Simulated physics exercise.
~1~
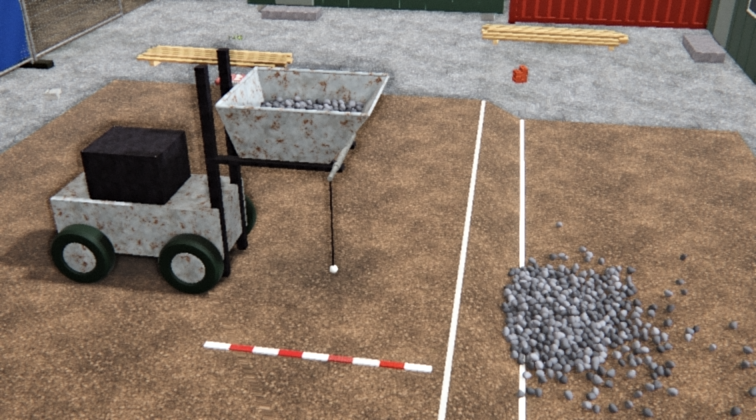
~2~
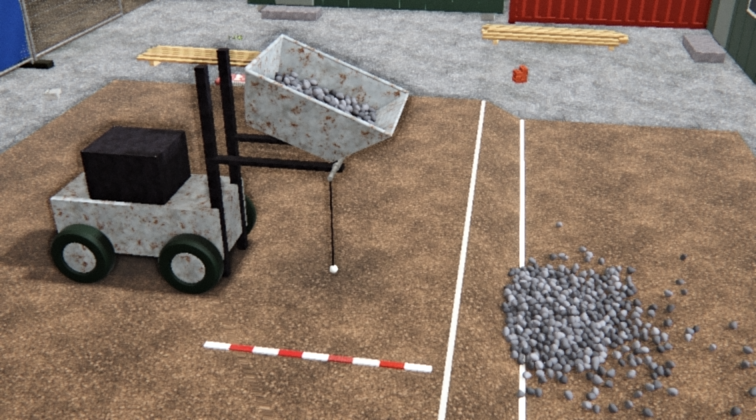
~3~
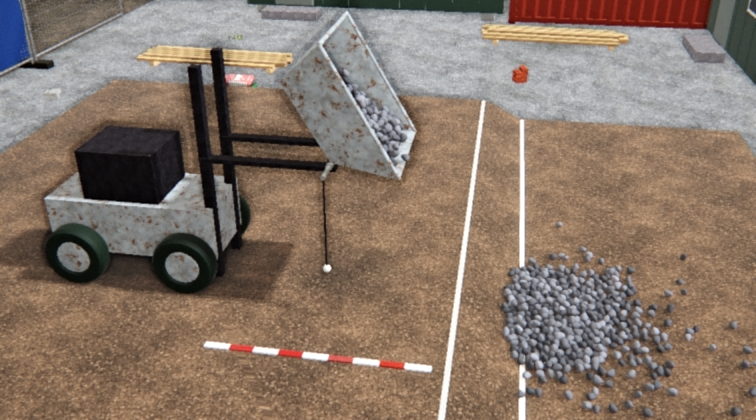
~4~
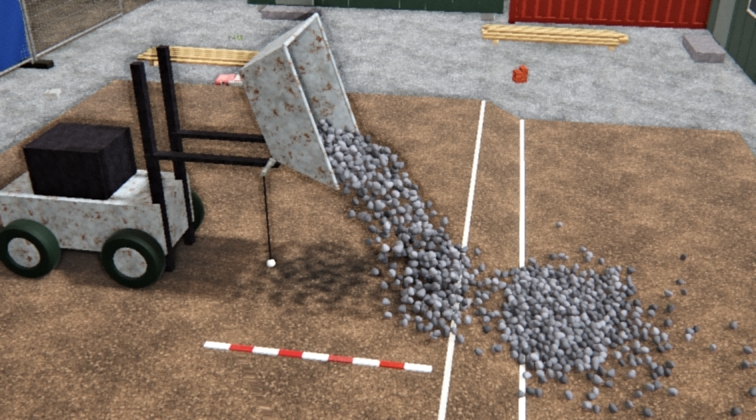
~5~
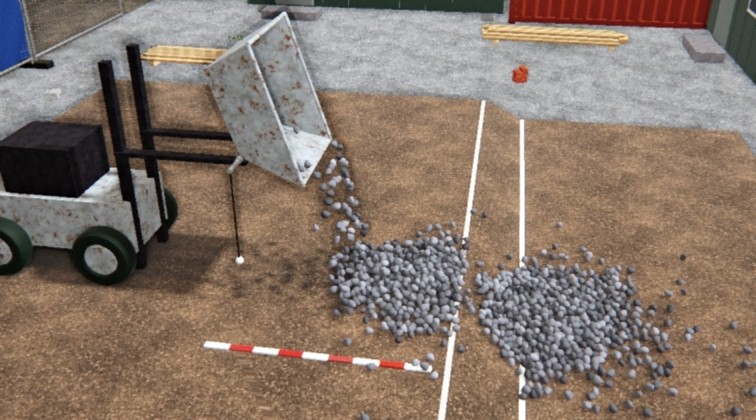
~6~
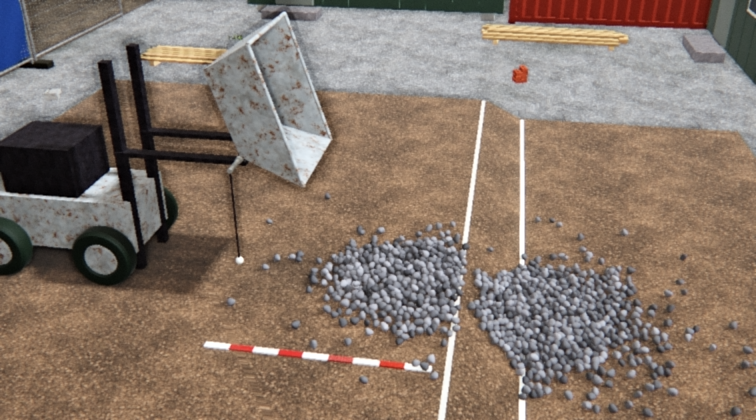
A rust-speckled, pale forklift with a black block on its back and dark green wheels stands at the left of a brown dirt yard, seen from above, holding up a skip of grey stones. An earlier grey heap lies at the right across one of two white lines, beyond a red-and-white staff. The skip tips steeply to the right while the machine begins backing left, and the stones pour down in a stream. Most settle in a new heap left of the lines, beside the old one, with only a few reaching it. The emptied skip stays tilted.
